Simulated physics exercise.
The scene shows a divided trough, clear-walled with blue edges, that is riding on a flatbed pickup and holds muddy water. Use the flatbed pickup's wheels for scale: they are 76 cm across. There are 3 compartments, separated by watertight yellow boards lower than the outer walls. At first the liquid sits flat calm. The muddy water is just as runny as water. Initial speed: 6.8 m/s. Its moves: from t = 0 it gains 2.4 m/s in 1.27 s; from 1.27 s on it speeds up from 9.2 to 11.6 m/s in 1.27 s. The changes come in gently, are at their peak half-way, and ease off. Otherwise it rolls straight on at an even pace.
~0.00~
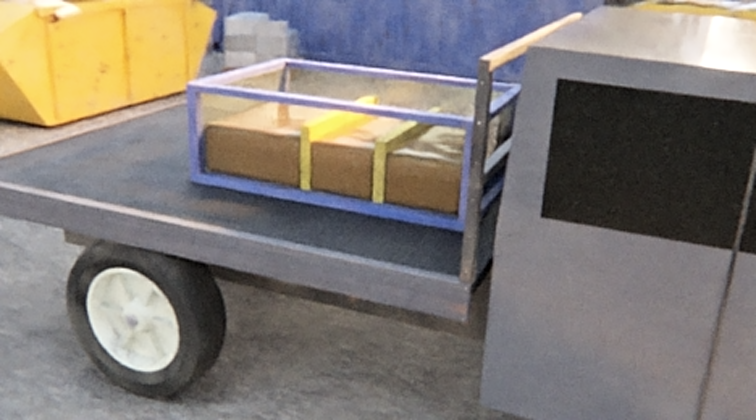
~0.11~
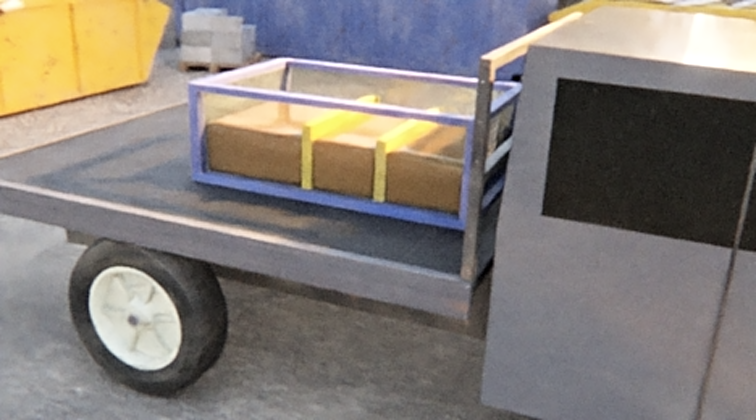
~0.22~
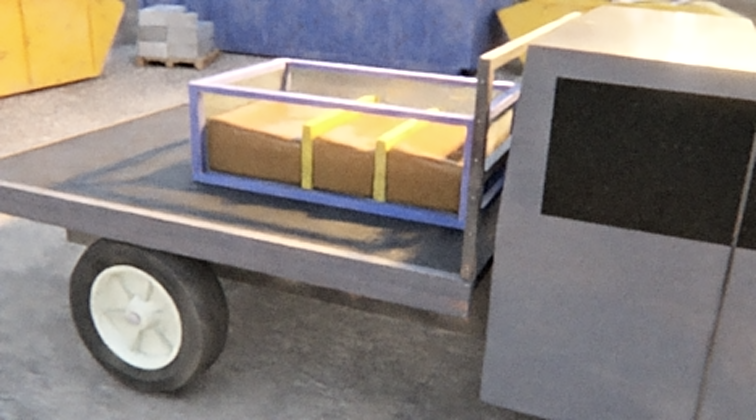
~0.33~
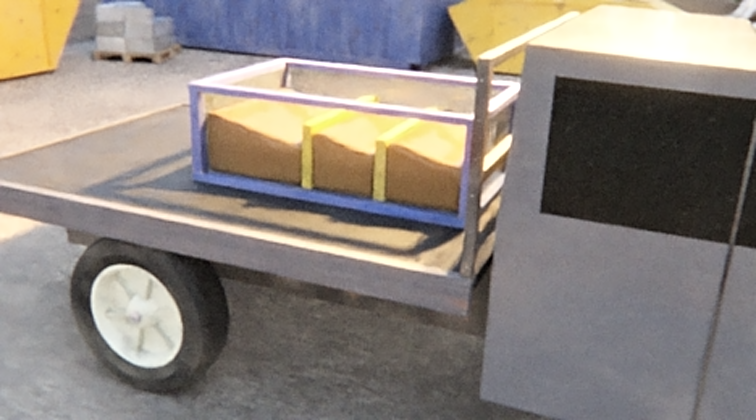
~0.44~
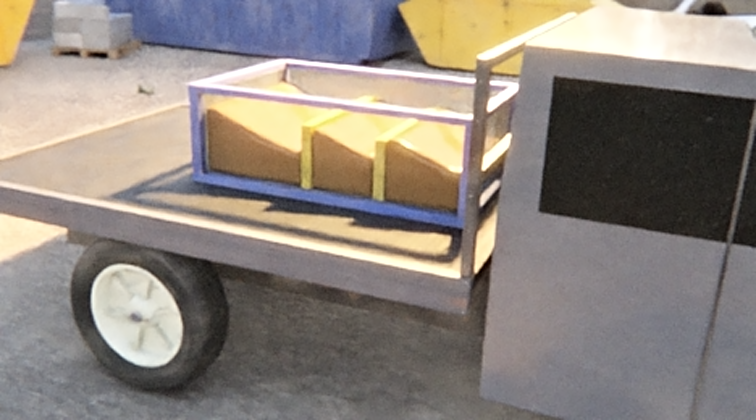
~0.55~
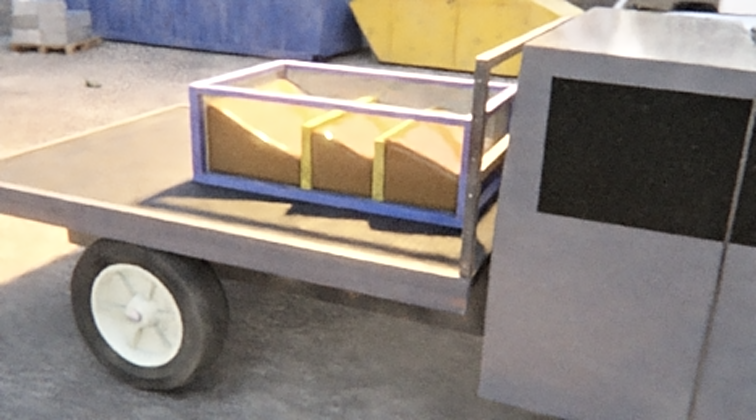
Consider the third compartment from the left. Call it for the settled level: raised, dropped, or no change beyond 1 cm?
Dropped.
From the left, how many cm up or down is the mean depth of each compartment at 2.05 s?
From the left: 0, 1 up, 2 down.
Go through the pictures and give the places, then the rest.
The first frame shows surface heights from the left, (264, 127), (344, 139), (431, 152); board top at (305, 127) and (380, 142); the front is on the right, levels are read along the near wall; a wheel hub at (126, 325).
The second frame shows surface heights from the left, (266, 127), (345, 138), (432, 151).
The third frame shows surface heights from the left, (266, 128), (345, 138), (432, 151).
The fourth frame shows surface heights from the left, (266, 128), (345, 136), (431, 151).
The fifth frame shows surface heights from the left, (265, 131), (344, 135), (430, 150).
The sixth frame shows surface heights from the left, (265, 130), (344, 135), (429, 150); a wheel hub at (130, 320).
Then, 1.25 s in, the mean depths from the left are 23, 24, 23 cm.
Then, 2.05 s in, the mean depths from the left are 24, 25, 22 cm.
Then, 3.05 s in, the mean depths from the left are 24, 25, 22 cm.
Then, 5.53 s in, the mean depths from the left are 24, 25, 22 cm.
